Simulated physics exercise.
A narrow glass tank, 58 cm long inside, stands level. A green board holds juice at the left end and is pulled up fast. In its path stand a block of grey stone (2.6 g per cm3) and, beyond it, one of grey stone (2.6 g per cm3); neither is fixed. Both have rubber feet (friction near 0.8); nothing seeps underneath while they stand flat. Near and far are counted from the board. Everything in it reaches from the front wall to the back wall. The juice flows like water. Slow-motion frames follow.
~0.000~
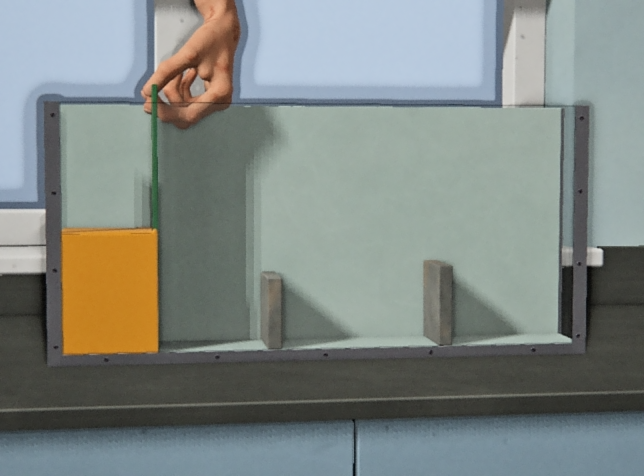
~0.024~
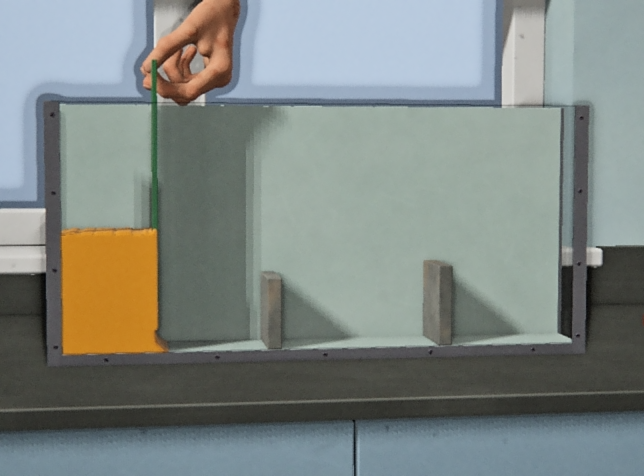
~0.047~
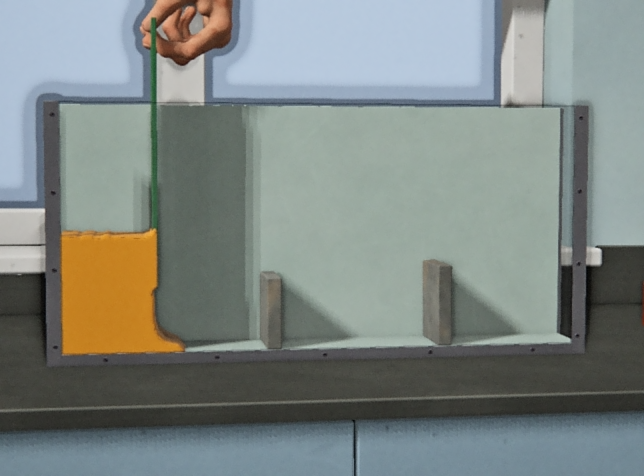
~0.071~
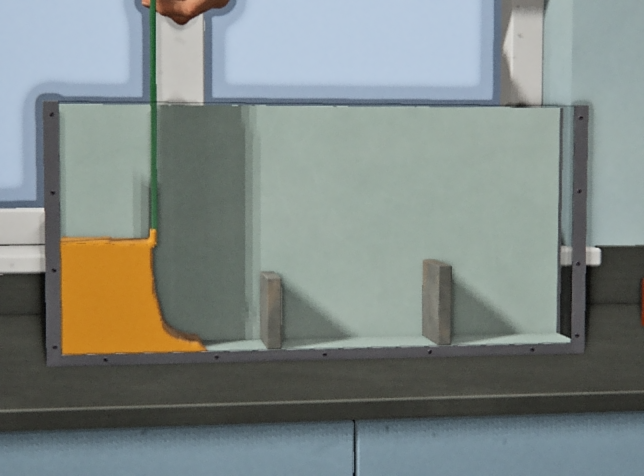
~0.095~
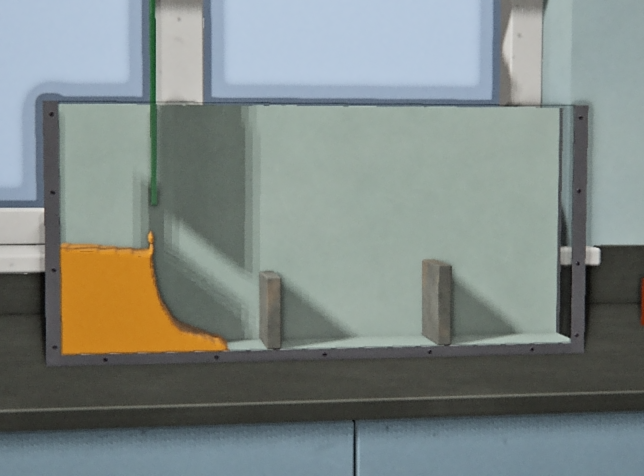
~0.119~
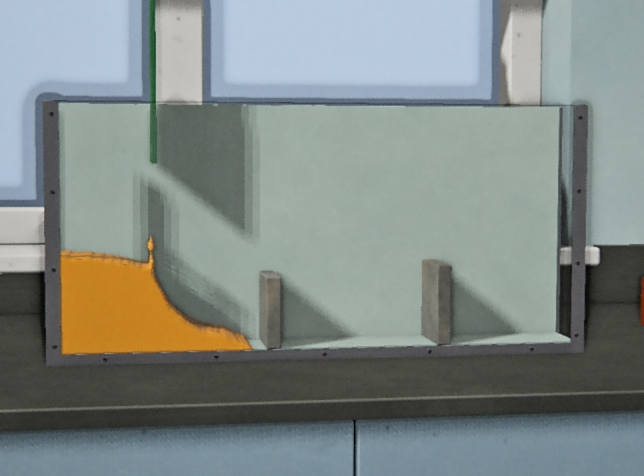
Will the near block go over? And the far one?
Near one is knocked flat; far one falls.
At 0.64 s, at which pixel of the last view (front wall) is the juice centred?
Near (301, 321).
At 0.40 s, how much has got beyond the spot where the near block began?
Some 44 per cent.
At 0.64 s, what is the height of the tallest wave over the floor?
About 17.5 cm.
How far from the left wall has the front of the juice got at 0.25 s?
Roughly 26 cm out.
By 0.25 s the front has run 25 cm from the left wall, the near block leans 14° and the far block is upright.
By 0.40 s the near block lies flat and the far block is upright.
By 0.64 s the near block lies flat and the far block leans 20°.
At rest the near block lies flat and the far block lies flat; 20 per cent of the juice is past where the far block first stood.
